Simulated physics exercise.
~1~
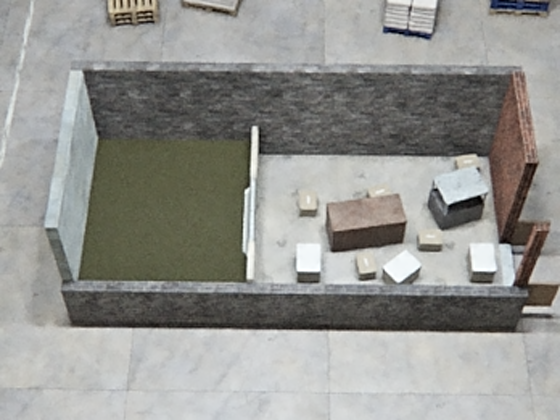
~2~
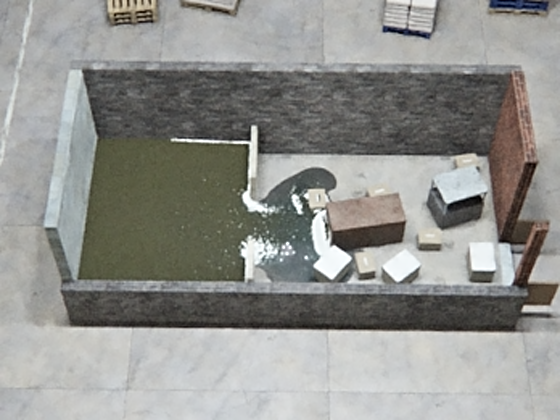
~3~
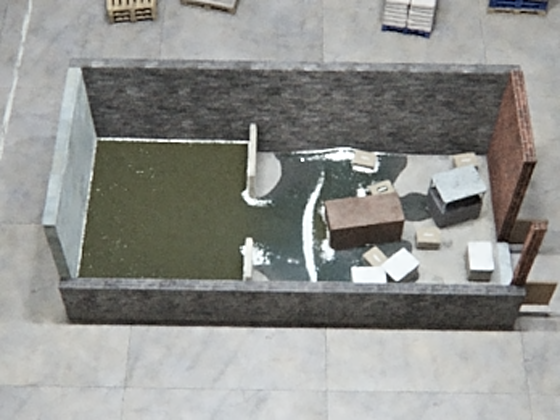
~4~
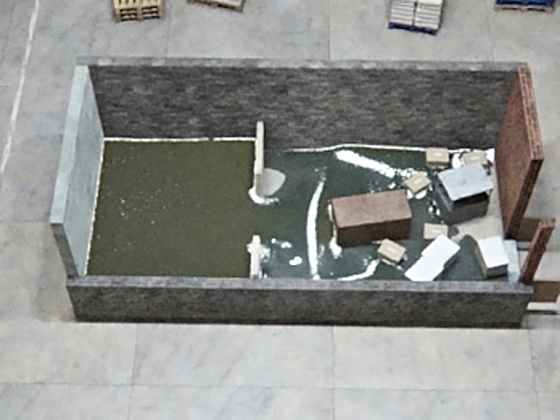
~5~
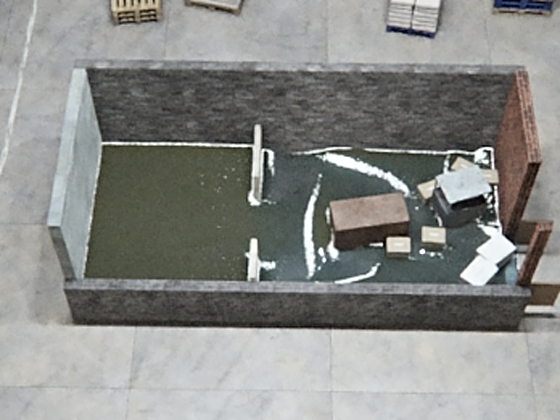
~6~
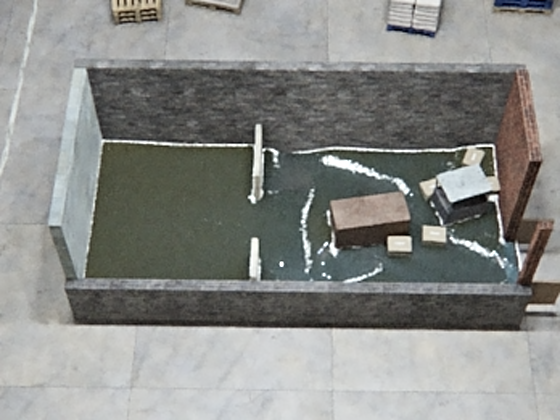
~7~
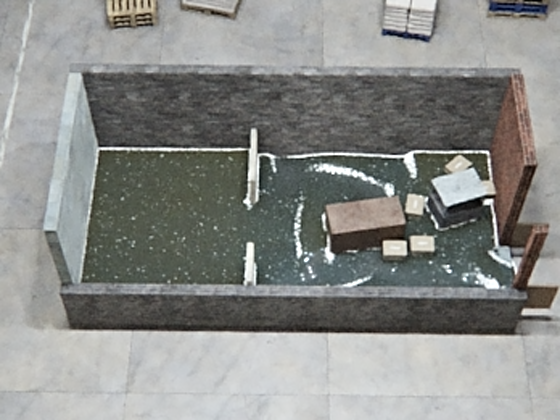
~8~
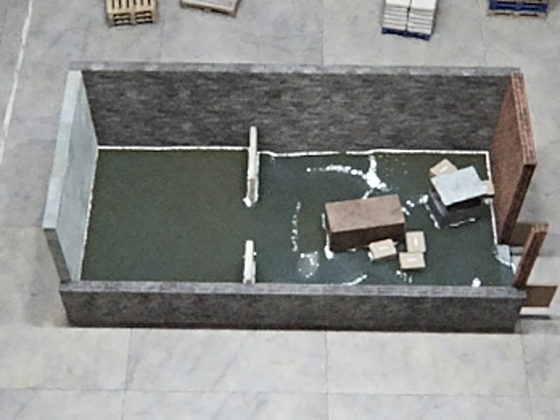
Murky green water fills the left room of a grey-walled, roofless enclosure on a concrete floor, seen from high above with a slight sway. The dry right room holds a large brown block, a grey box near the reddish right wall, and scattered white and tan boxes. The dividing wall opens in the middle, and water bursts through with white foam, spreading around the brown block. It pushes the lighter boxes rightward, and the white ones bunch near the lower right opening, then disappear from view. Finally, water covers both rooms, the foam thins, and a few tan boxes drift back beside the brown block.
